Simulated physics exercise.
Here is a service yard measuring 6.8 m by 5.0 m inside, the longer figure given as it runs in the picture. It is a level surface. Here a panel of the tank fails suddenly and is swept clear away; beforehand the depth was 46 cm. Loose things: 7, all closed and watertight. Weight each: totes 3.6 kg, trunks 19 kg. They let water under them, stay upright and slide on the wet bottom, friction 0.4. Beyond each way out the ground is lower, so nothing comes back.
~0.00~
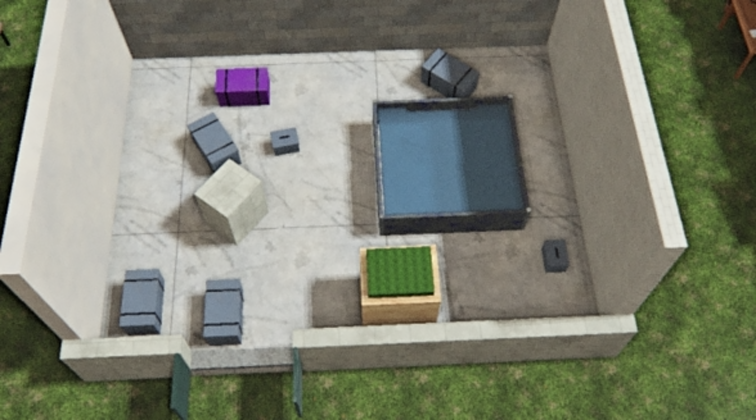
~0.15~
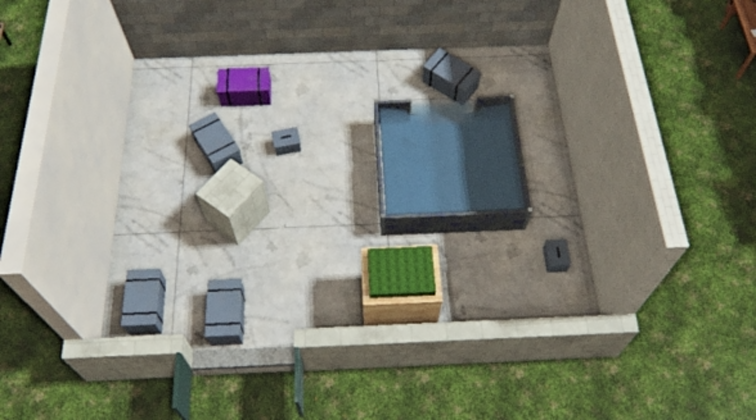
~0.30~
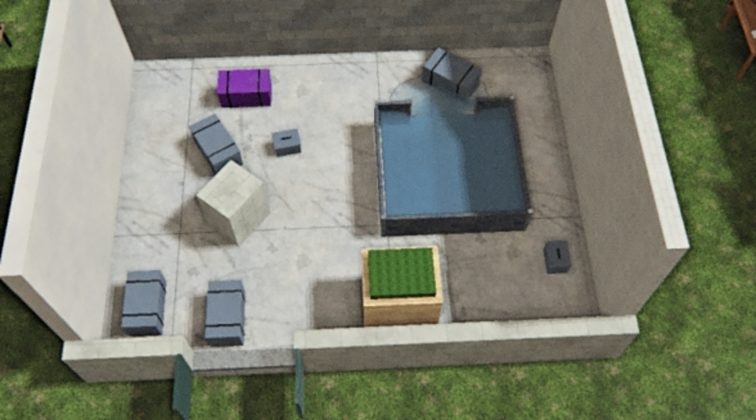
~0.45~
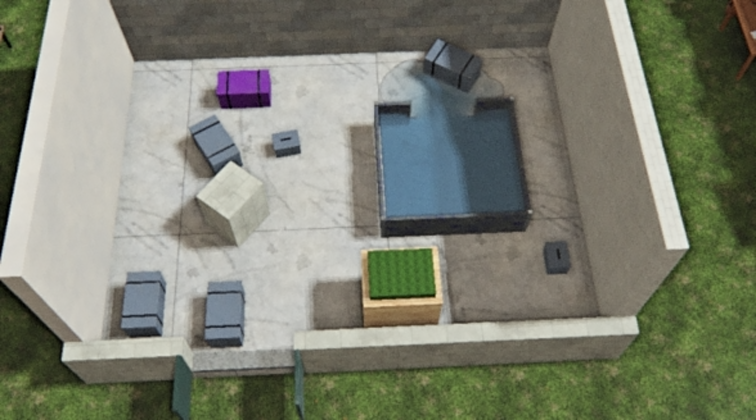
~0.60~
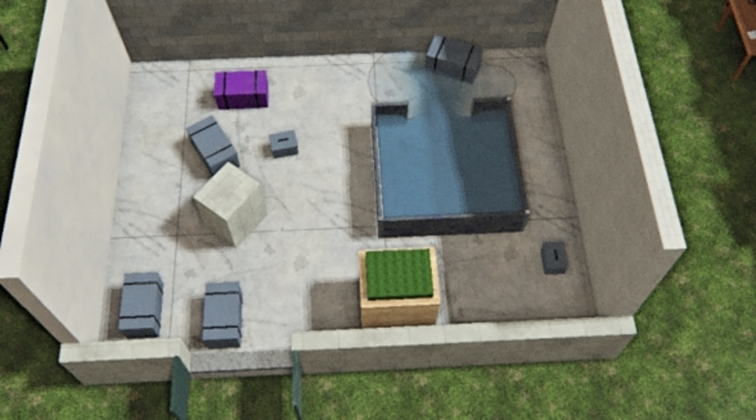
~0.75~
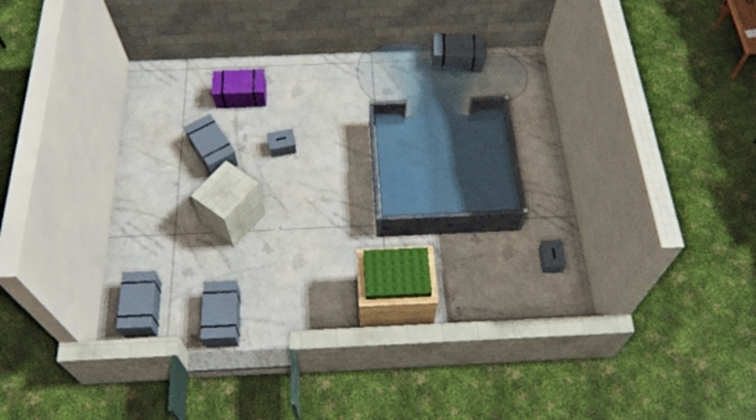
Water pours out through the tank's back side and pushes a dark trunk toward the wall.
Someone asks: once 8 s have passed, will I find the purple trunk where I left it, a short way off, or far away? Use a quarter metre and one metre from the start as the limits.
You will find it far away.
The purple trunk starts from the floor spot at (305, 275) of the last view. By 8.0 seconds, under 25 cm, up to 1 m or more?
In the end it keeps its place.
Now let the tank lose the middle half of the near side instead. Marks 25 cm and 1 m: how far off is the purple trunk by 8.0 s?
Note: Purple trunk essentially stationary.
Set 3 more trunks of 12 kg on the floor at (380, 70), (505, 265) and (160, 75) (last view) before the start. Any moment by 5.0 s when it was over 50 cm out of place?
From first to last: Surpasses it, does not reach it, surpasses it.
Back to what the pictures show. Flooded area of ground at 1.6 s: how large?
Wet area: Approx. 9.0 m2.
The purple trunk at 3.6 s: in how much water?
I'd say around 4 cm.
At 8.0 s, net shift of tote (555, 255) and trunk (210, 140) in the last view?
In turn: 200 cm, 200 cm.
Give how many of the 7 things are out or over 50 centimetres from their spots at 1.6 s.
By then 1.
After 1.6 s the purple trunk is near (238, 81), 0.0 m from its start, aground; 0 of 7 are out; 0 afloat.
After 3.6 s the purple trunk is near (185, 108), 0.9 m from its start, aground; 0 of 7 are out; 1 afloat.
After 5.6 s the purple trunk is near (131, 152), 2.0 m from its start, afloat; 0 of 7 are out; 2 afloat.
After 8.0 s the purple trunk is near (117, 257), 3.3 m from its start, afloat; 0 of 7 are out; 3 afloat.
